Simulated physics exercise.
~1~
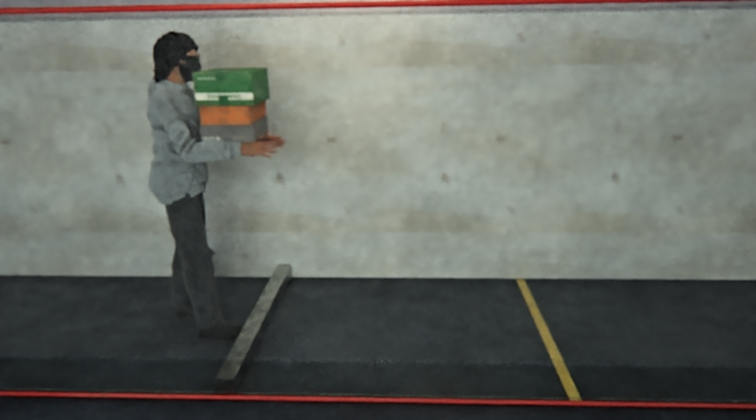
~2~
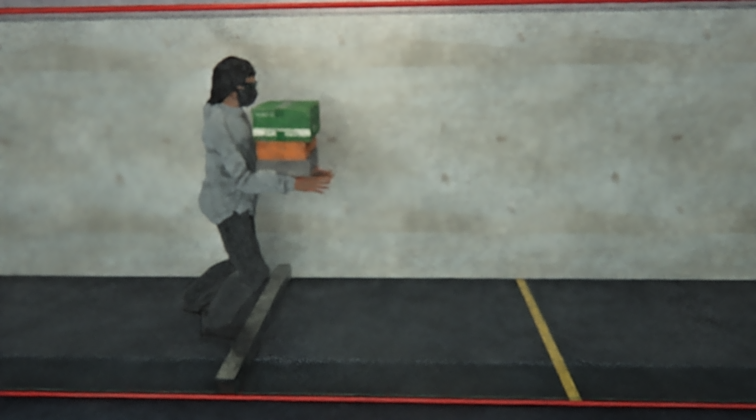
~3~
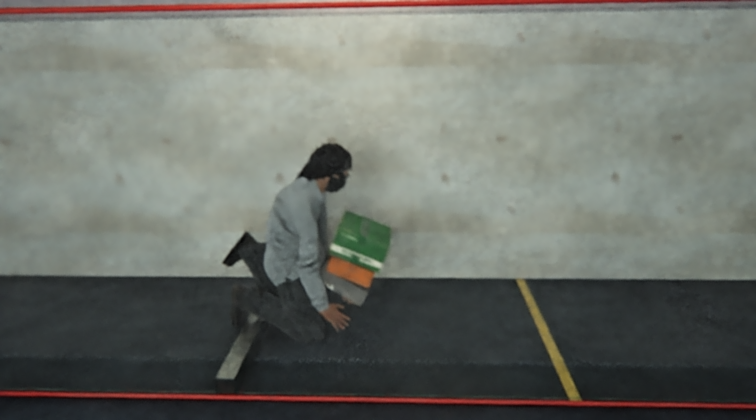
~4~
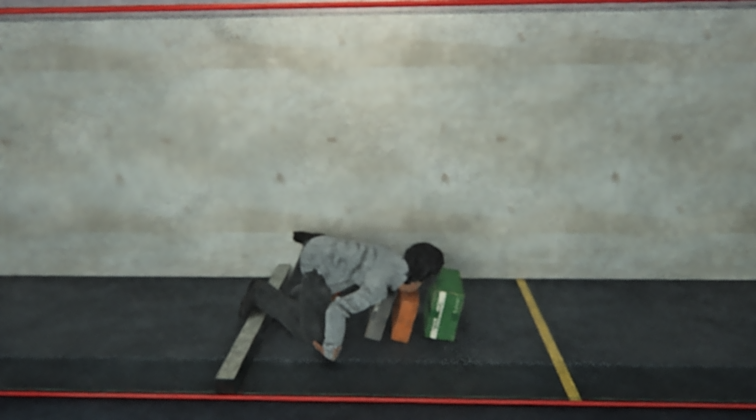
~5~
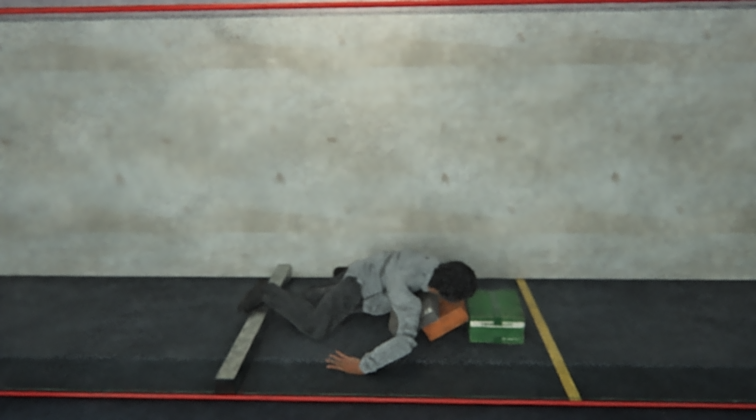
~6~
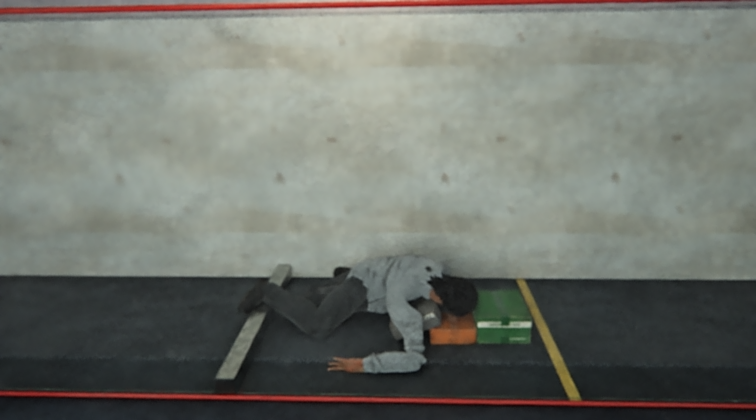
A dark-haired figure in a grey top and dark trousers, lower face covered, stands at the left of a dark floor before a pale, mottled wall, seen from the side by a still camera. Green, orange and grey boxes are stacked on the forearms, with a grey rail at the feet and a yellow line further right. The figure tips rightward, knees buckling, and drops over the rail as the stack falls ahead. The boxes spill and turn over along the floor while the body slumps face down behind them. All three boxes and the head rest short of the yellow line, green box nearest.
